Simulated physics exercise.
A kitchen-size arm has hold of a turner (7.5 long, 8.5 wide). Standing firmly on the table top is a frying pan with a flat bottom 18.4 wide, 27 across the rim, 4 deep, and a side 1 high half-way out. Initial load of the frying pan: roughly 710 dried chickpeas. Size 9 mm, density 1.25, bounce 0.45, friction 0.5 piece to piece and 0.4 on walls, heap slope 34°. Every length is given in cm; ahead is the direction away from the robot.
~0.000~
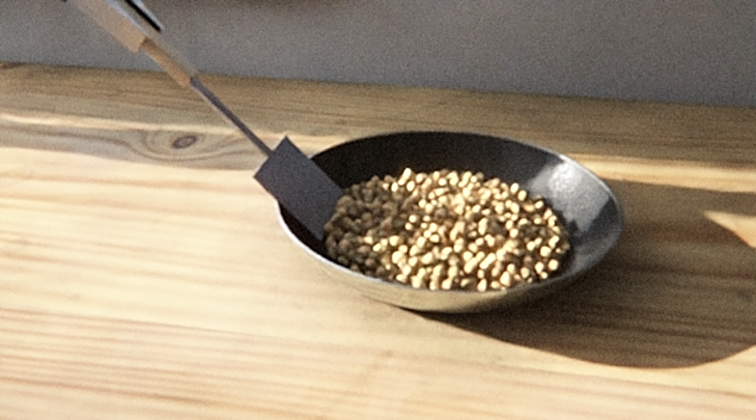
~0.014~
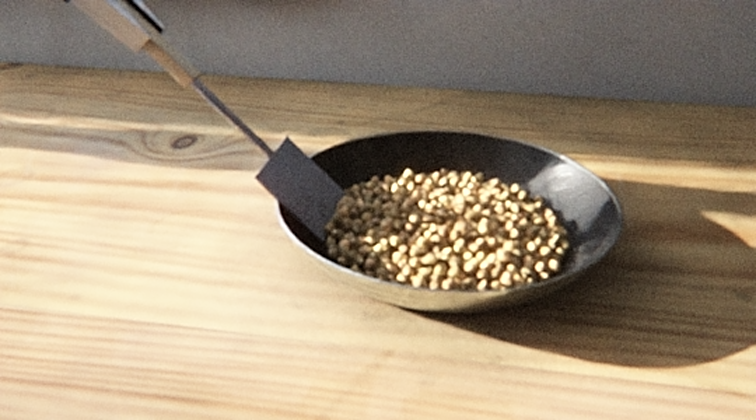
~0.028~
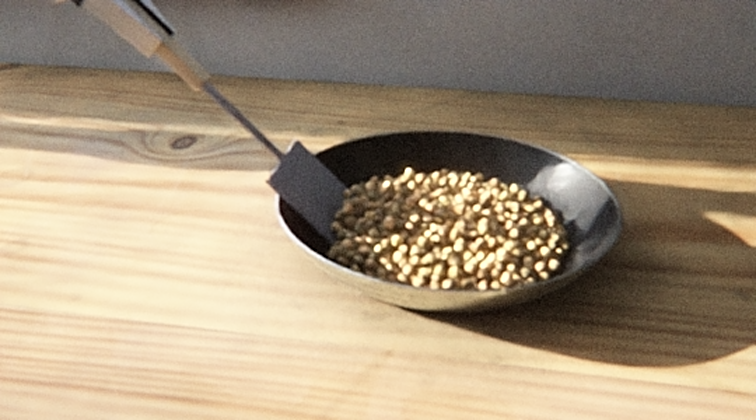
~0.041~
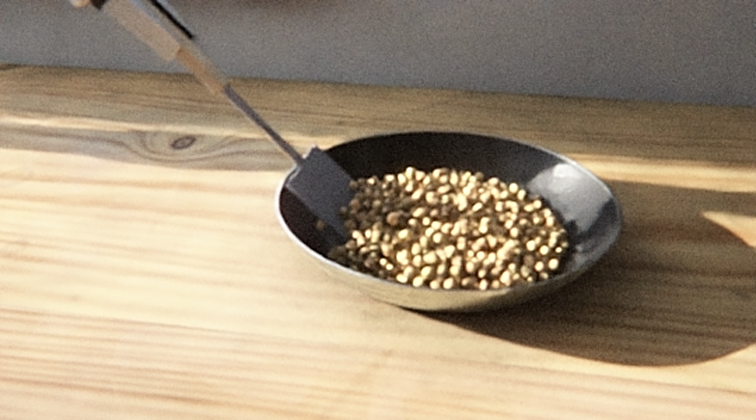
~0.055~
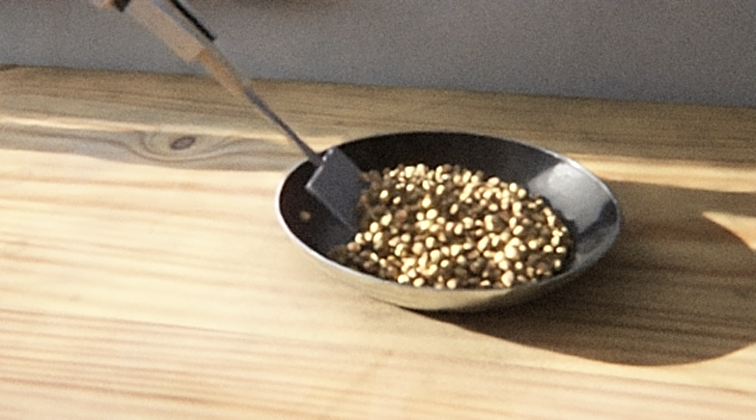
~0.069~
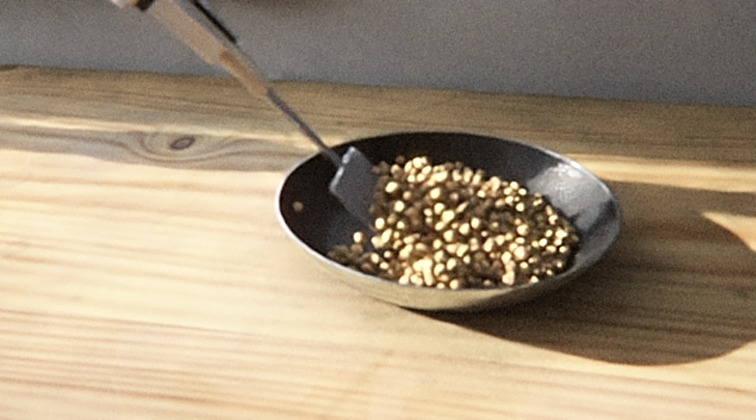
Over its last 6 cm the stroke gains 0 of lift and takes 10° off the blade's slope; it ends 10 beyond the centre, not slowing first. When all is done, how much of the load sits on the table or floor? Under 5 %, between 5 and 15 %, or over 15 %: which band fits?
The band that fits is over 15 %.
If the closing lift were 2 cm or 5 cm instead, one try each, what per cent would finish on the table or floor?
It works out to some 25 per cent for the first setting and some 25 per cent for the second.
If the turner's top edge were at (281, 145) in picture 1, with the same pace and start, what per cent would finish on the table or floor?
Around 25 percent ends up on the table or floor.
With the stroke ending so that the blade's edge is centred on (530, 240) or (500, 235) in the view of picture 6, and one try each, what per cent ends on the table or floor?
I'd say roughly 5 per cent, then roughly 0 per cent.
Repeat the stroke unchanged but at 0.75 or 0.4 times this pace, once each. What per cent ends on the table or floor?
Some 20 per cent, then some 10 per cent, on the table or floor.
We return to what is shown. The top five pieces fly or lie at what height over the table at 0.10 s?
Around 7 cm above the table.
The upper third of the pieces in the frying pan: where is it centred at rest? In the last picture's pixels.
Approximately at pixel (565, 220).
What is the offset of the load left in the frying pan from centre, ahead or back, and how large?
Ahead, by around 4.5 cm.
After 0.10 s, sloping 45°, highest piece 9 above the table; 708 in the frying pan, 1 on the blade or in flight.
After 0.14 s, sloping 43°, highest piece 11 above the table; 708 in the frying pan, 1 on the blade or in flight.
After 0.35 s, sloping 35°, highest piece 7 above the table; 542 in the frying pan, 138 on the table or floor, 29 on the blade or in flight.
After 1.40 s, sloping 35°, highest piece 4 above the table; 539 in the frying pan, 170 on the table or floor.
At rest, 539 in the frying pan, 170 on the table or floor. That is 24 % on the table or floor.
